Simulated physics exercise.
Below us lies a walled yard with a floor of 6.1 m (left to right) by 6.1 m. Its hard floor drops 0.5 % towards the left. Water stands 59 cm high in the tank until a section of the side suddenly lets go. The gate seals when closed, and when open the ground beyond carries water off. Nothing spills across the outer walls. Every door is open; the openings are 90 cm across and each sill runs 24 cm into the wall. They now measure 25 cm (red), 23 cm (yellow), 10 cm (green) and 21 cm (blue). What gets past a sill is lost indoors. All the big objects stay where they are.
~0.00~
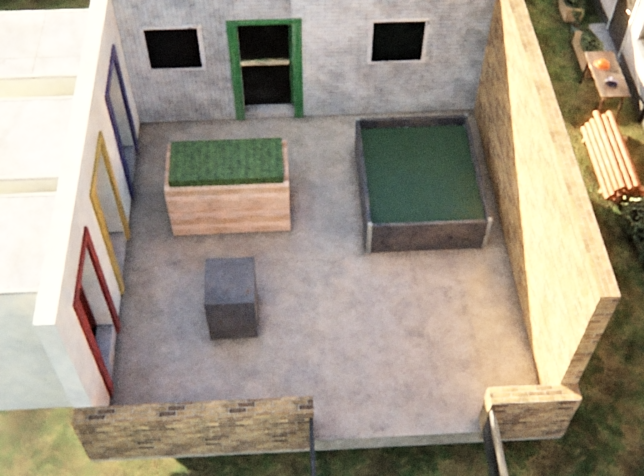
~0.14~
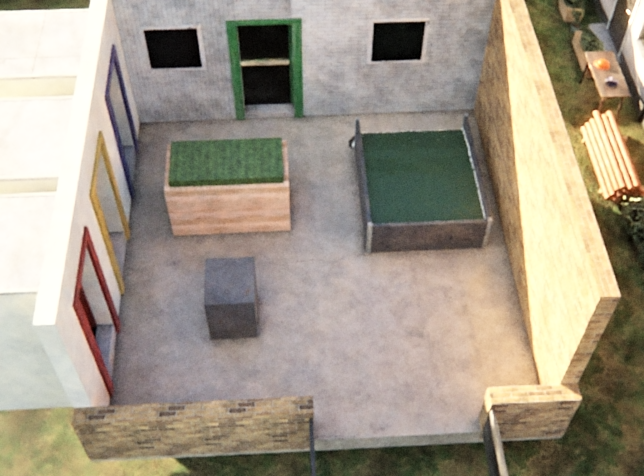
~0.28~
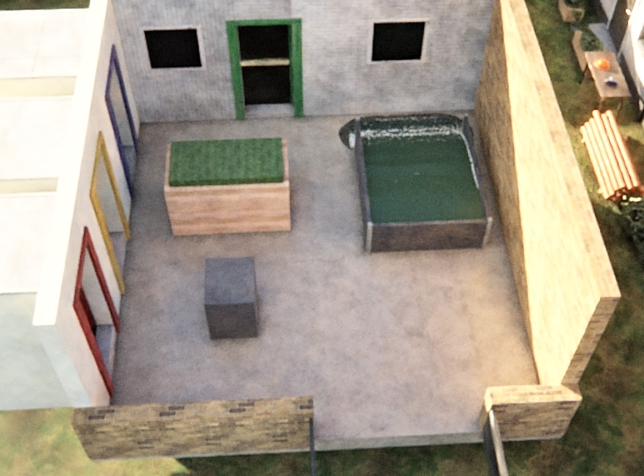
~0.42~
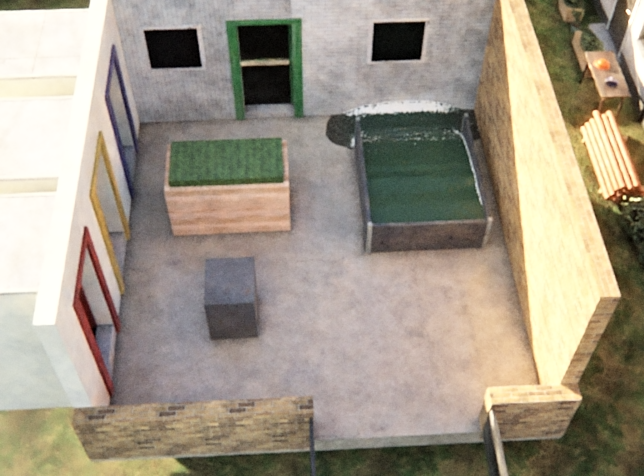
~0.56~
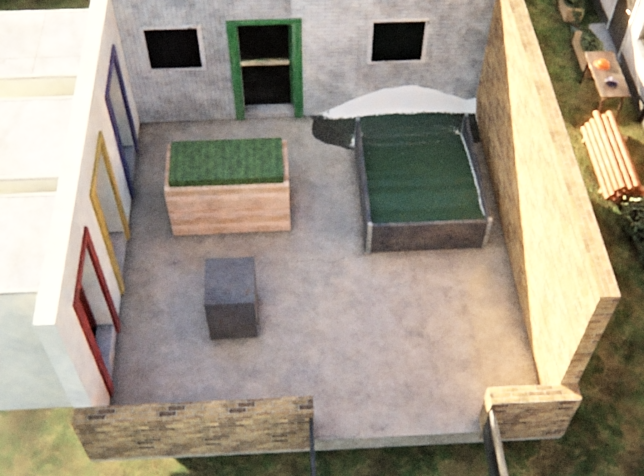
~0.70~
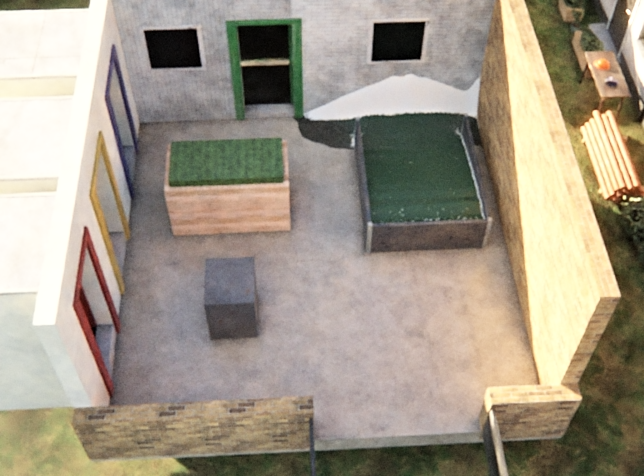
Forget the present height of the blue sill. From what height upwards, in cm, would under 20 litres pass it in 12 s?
Some 21.5 cm above the ground.
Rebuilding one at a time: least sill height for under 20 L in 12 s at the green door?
About 7.0 cm at green.
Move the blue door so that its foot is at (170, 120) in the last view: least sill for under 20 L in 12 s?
Roughly 16 cm.
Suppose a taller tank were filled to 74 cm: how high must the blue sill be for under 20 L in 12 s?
About 27 cm.
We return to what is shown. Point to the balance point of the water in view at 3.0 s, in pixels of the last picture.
Near (369, 175).
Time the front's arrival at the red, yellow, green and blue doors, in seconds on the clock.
Arrival: Red 4.0 s, yellow 3.0 s, green 0.9 s, blue 2.2 s.
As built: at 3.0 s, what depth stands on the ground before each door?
Depths in cm: Red 0, yellow 2, green 10, blue 28.
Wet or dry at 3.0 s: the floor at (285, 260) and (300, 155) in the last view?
In that order: Still dry, flooded.
After 1.4 s water covers 10 % of the floor, deepest (52 cm) near (467, 115); it has not reached the blue door.
After 3.0 s water covers 35 % of the floor, deepest (31 cm) near (134, 180); 28 cm at the blue door, 3 litres in over its 21 cm sill.
After 12.0 s water covers 95 % of the floor, deepest (12 cm) near (107, 435); 11 cm at the blue door, 20 litres in over its 21 cm sill.
At the blue door as built, the water arrived by 2.2 s and peaked near 28 cm at 3.0 s.
Run again over the same 12 s with other heights there, 33 litres in over 19 cm, 5 litres over 25.5 cm. The limit of 20 litres is kept from about 21.5 cm up.
